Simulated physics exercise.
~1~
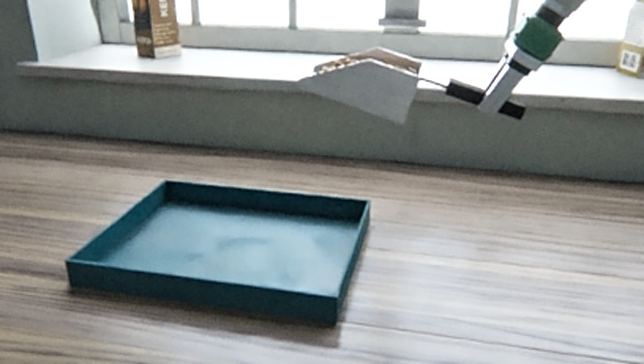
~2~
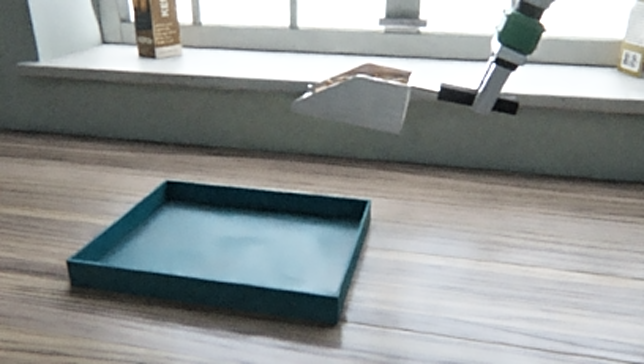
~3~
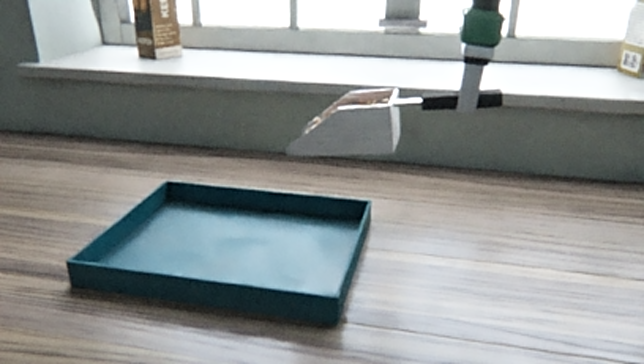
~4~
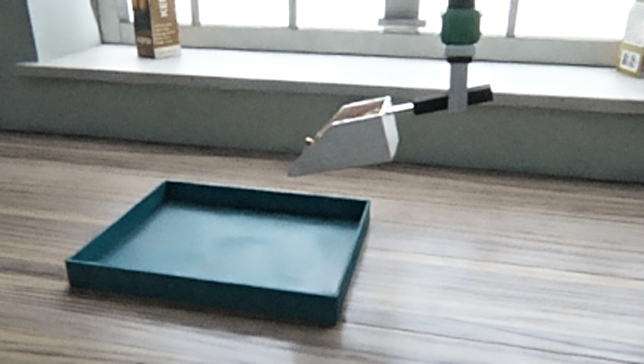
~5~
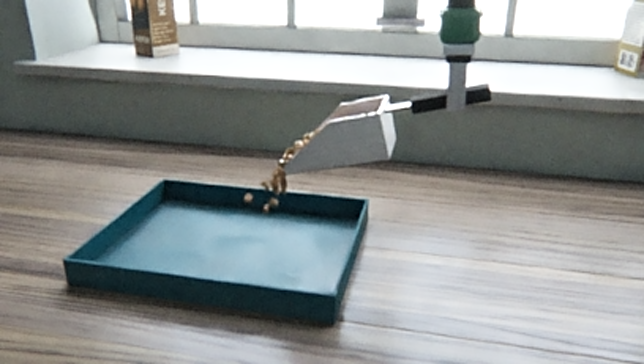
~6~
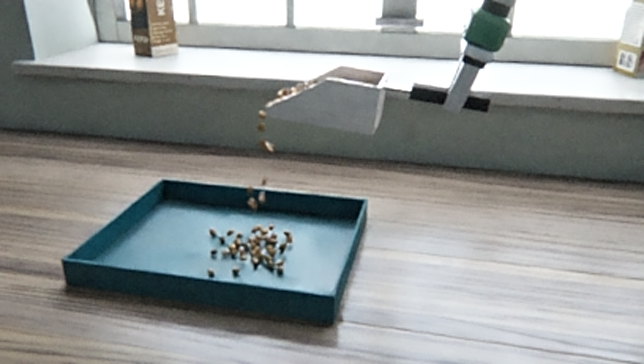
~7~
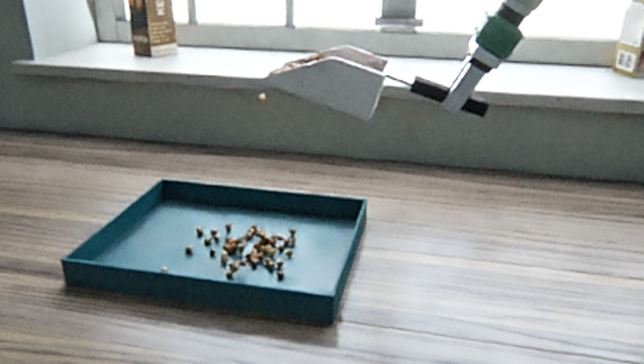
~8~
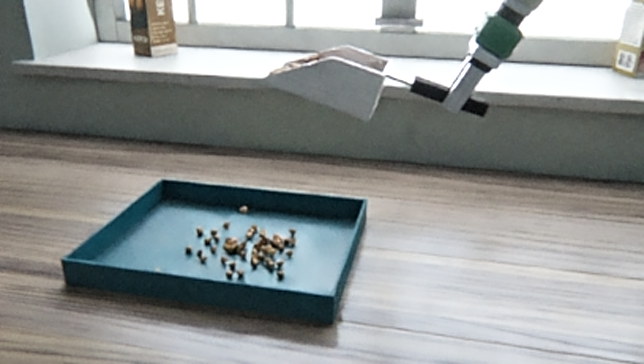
On a wood-grained table top below a bright window sill, seen from slightly above by a gently swaying camera, a shallow teal tray sits left of centre. Above it to the right, a robot arm with a green band holds a pale grey scoop of brown dried beans, its open end facing left. The arm lowers the scoop and tips it forward, and beans spill over the front edge into the tray. It then lifts and tilts the scoop back as the last few fall. The scoop stops, still loaded, above a small scatter of beans in the tray.
